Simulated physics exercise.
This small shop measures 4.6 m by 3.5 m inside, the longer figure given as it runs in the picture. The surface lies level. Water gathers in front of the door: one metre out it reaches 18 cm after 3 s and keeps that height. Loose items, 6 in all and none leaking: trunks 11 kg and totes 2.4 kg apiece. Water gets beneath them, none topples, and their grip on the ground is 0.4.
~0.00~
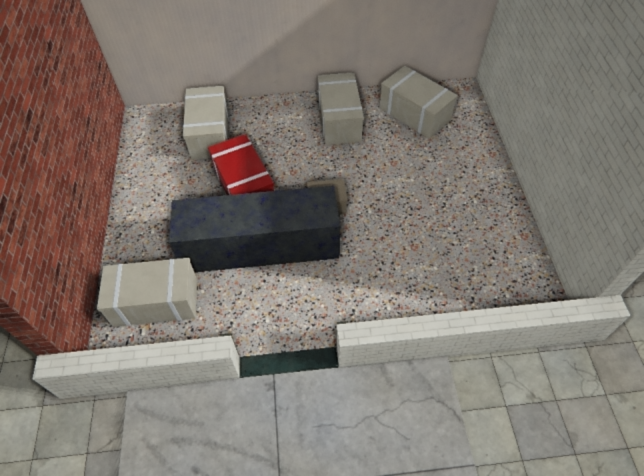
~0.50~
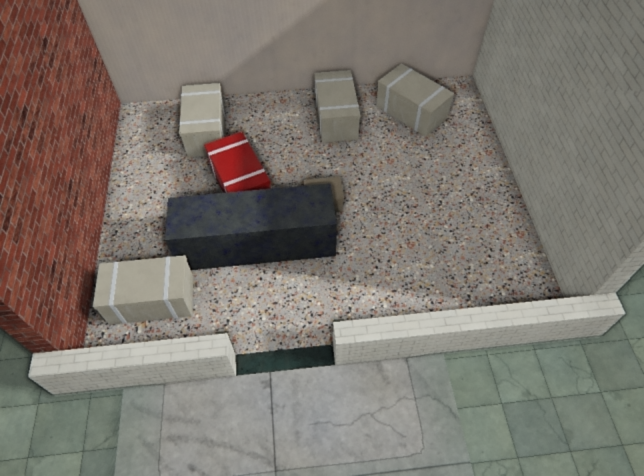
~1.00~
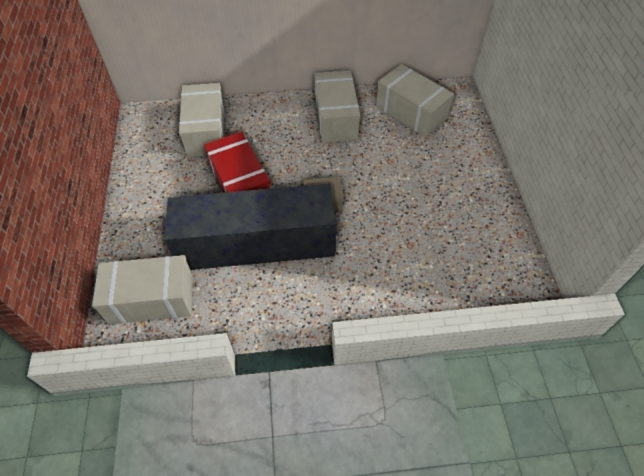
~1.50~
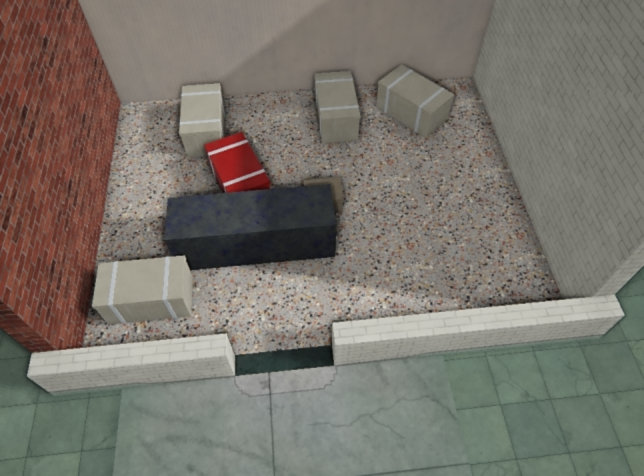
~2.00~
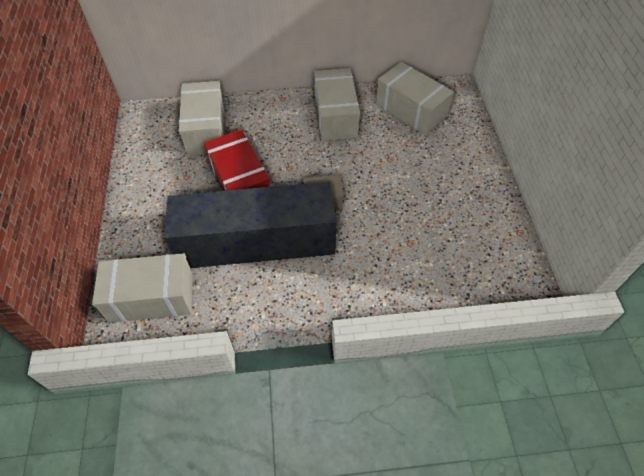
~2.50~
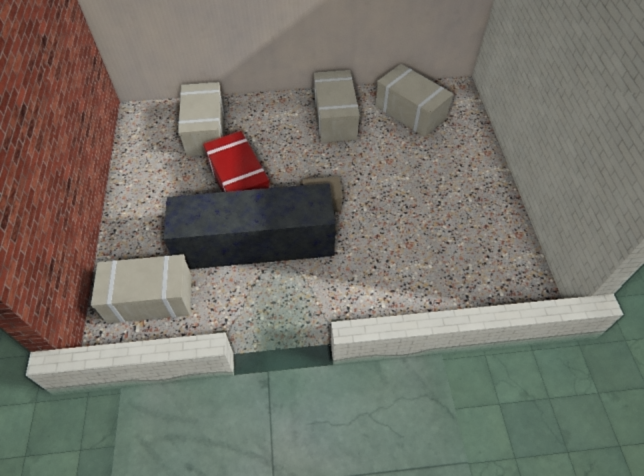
In a small walled room with a gravel-patterned floor, pale boxes, a red one and a long dark block stay still while greenish water spreads over the paving outside, covers the slabs at the doorway and begins wetting the floor just inside.
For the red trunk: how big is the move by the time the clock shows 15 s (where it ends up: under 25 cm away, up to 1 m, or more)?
Red trunk is nudged along.
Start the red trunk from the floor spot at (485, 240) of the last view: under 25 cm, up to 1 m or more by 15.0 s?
It travels far.
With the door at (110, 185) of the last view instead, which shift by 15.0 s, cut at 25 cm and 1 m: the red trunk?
Then the red trunk gets carried off.
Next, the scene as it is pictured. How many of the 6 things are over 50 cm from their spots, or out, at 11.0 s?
By then 1.
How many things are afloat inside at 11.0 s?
3 of them.
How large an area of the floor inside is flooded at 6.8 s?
Some 10.5 m2.
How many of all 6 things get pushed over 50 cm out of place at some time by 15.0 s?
5 of them.
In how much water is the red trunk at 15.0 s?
About 7 cm.
After 3.5 s the red trunk is near (235, 161), 0.0 m from its start, aground; 0 afloat.
After 6.8 s the red trunk is near (235, 161), 0.0 m from its start, aground; 1 afloat.
After 11.0 s the red trunk is near (235, 161), 0.0 m from its start, aground; 3 afloat.
After 15.0 s the red trunk is near (191, 149), 0.5 m from its start, afloat; 6 afloat.
